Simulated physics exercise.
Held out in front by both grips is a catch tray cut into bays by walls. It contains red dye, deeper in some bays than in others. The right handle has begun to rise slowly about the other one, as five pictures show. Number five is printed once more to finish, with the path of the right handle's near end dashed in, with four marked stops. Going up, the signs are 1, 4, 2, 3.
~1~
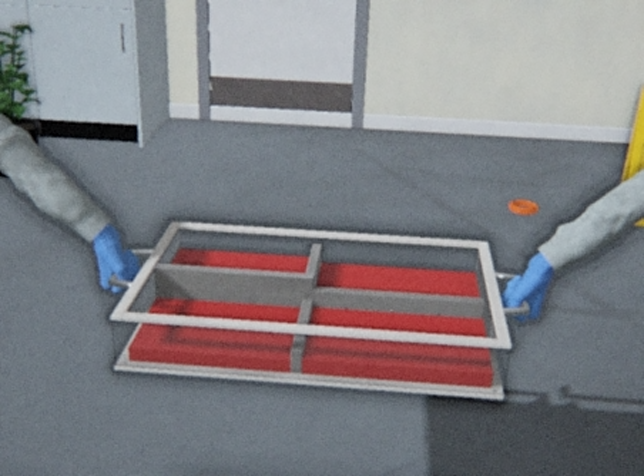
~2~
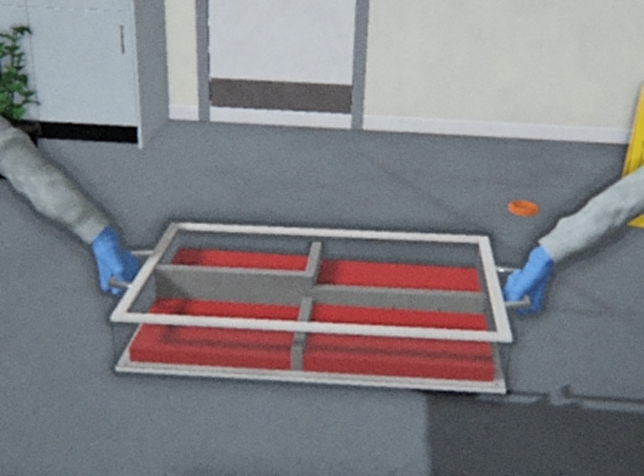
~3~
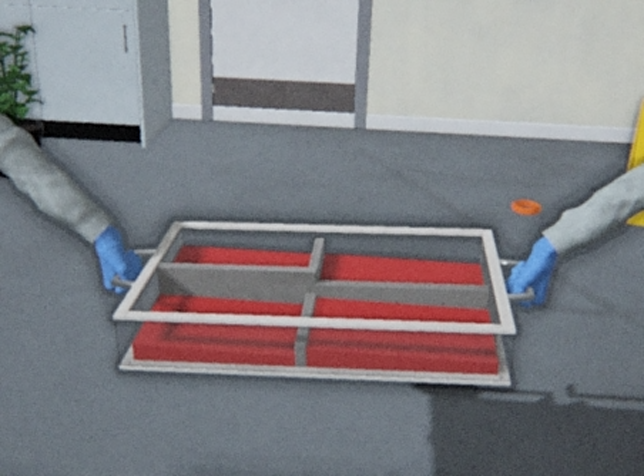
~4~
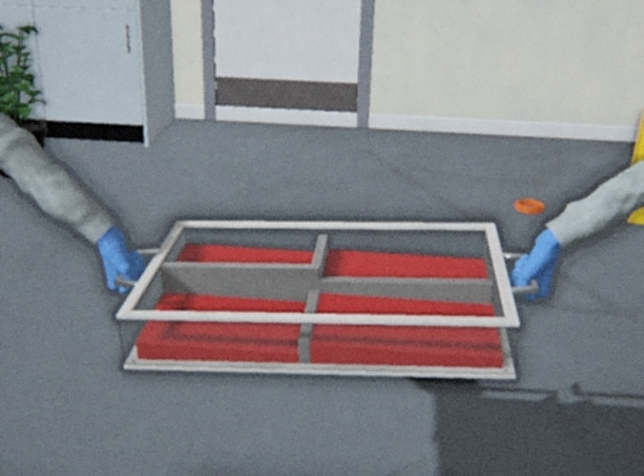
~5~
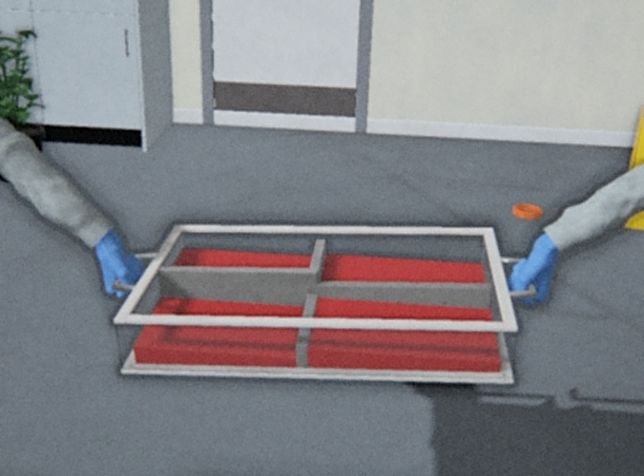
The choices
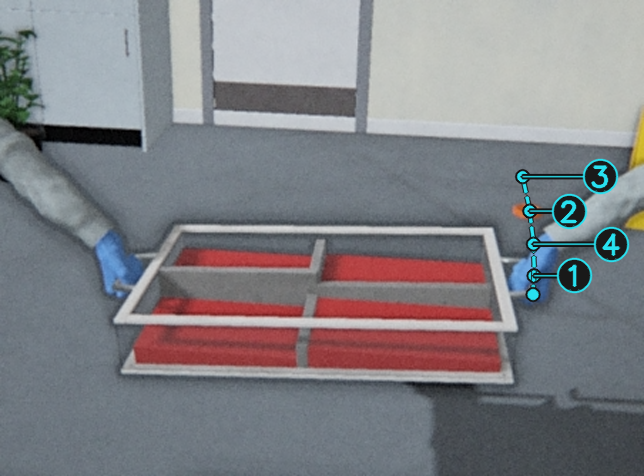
The clip shows two gloved hands holding a clear, white-rimmed tray of red dye, divided into four bays, above a grey floor. The tray tilts slightly down to the left as its right side rises a little.
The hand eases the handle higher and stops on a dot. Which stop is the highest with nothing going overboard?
Go for 2.
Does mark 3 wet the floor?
Yes.
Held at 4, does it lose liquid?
No, that is safe.
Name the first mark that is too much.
Mark 3.
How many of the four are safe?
Three.
On the marked copy, 1 at (534, 275); 2 at (529, 211); 3 at (522, 176); 4 at (533, 244).
With 1, nothing spills; the back left bay holds the most.
With 2, nothing spills; the front left bay holds the most.
With 3, about 10 % goes over the rim.
With 4, nothing spills; the back left bay holds the most.
